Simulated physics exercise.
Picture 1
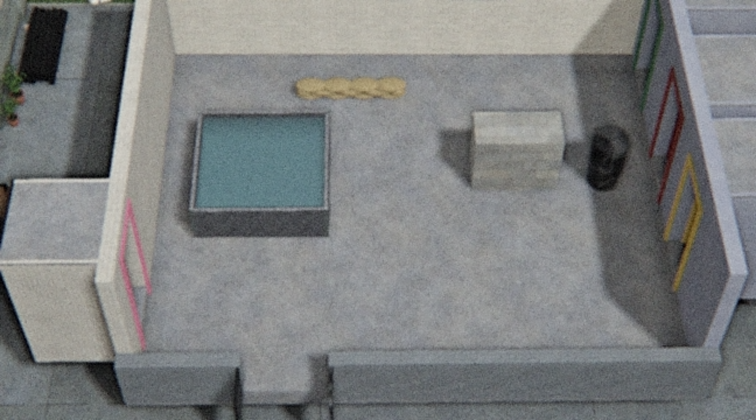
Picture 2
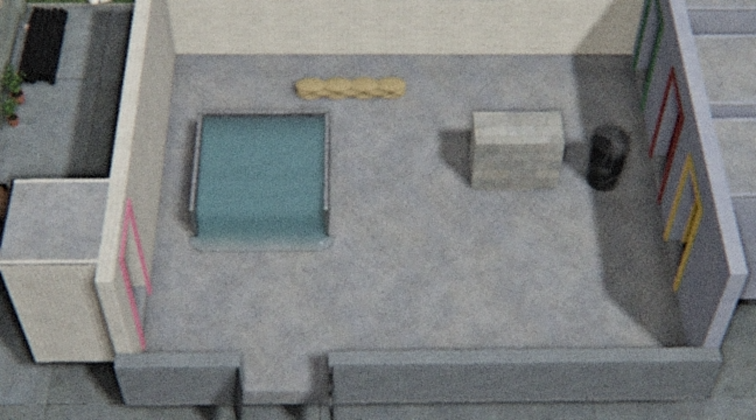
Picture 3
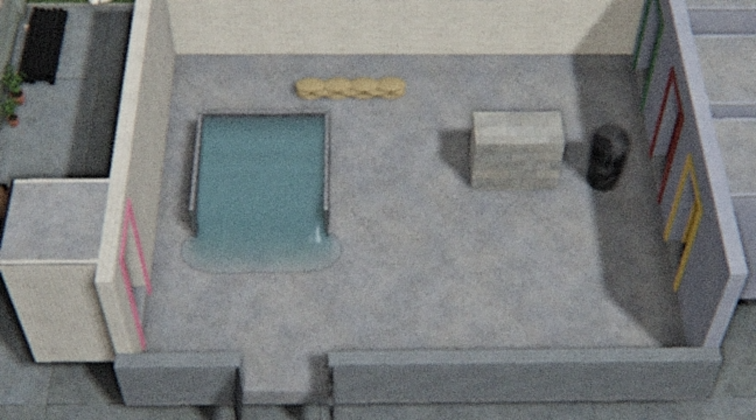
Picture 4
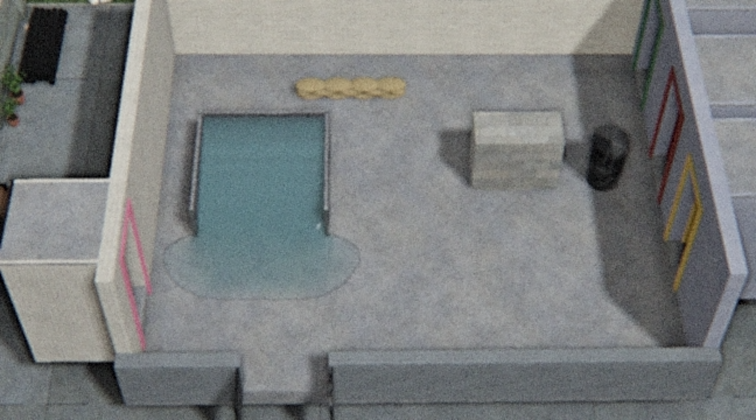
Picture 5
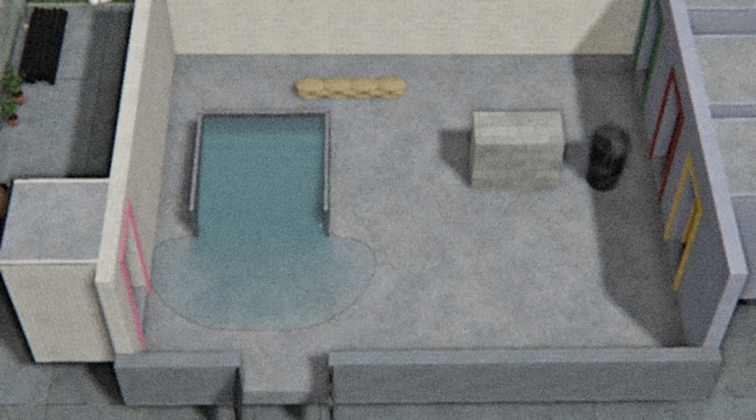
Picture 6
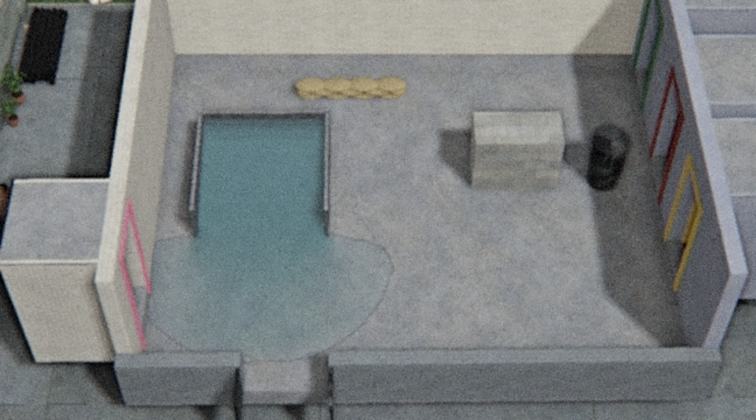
In a walled back court seen from above, a still water tank opens along its near side and water pours out, spreading across the grey floor in a widening rounded sheet toward the gap in the low front wall.
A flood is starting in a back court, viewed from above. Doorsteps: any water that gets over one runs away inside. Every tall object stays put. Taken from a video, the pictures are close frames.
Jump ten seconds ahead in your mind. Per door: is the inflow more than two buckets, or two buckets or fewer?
Pink door - two or fewer; red door - two or fewer; green door - two or fewer; yellow door - more than two.
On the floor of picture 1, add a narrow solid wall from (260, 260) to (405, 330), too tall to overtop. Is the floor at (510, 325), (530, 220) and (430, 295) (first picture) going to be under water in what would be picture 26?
Taking the three spots in turn, they are inundated, inundated and inundated.
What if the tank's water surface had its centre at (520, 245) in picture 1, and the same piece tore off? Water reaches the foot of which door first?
Observation: The yellow one.
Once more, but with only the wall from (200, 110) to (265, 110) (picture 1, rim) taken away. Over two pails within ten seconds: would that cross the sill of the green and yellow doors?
Lab note: Green door above the mark, yellow door below the mark.
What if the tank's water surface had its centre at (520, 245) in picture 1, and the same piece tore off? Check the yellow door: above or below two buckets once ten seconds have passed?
One by one: Yellow goes over.
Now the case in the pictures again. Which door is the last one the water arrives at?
I'd go with the door marked green.
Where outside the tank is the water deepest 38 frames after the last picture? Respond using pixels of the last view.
Point to roughly (682, 375).
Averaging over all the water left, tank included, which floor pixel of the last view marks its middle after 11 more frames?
Somewhere around (263, 272) in the last view.
A moment on, water covers 20 % of the floor; the pink door wet at the sill, nothing in, the red door not reached, the green door not reached, the yellow door not reached.
Next, water covers 25 % of the floor; the pink door wet at the sill, nothing in, the red door not reached, the green door not reached, the yellow door not reached.
Then, water covers 30 % of the floor; the pink door under two buckets in, the red door not reached, the green door not reached, the yellow door not reached.
Later, water covers 50 % of the floor; the pink door under two buckets in, the red door wet at the sill, nothing in, the green door not reached, the yellow door under two buckets in.
In the end, water covers 65 % of the floor; the pink door under two buckets in, the red door wet at the sill, nothing in, the green door wet at the sill, nothing in, the yellow door over two buckets in.
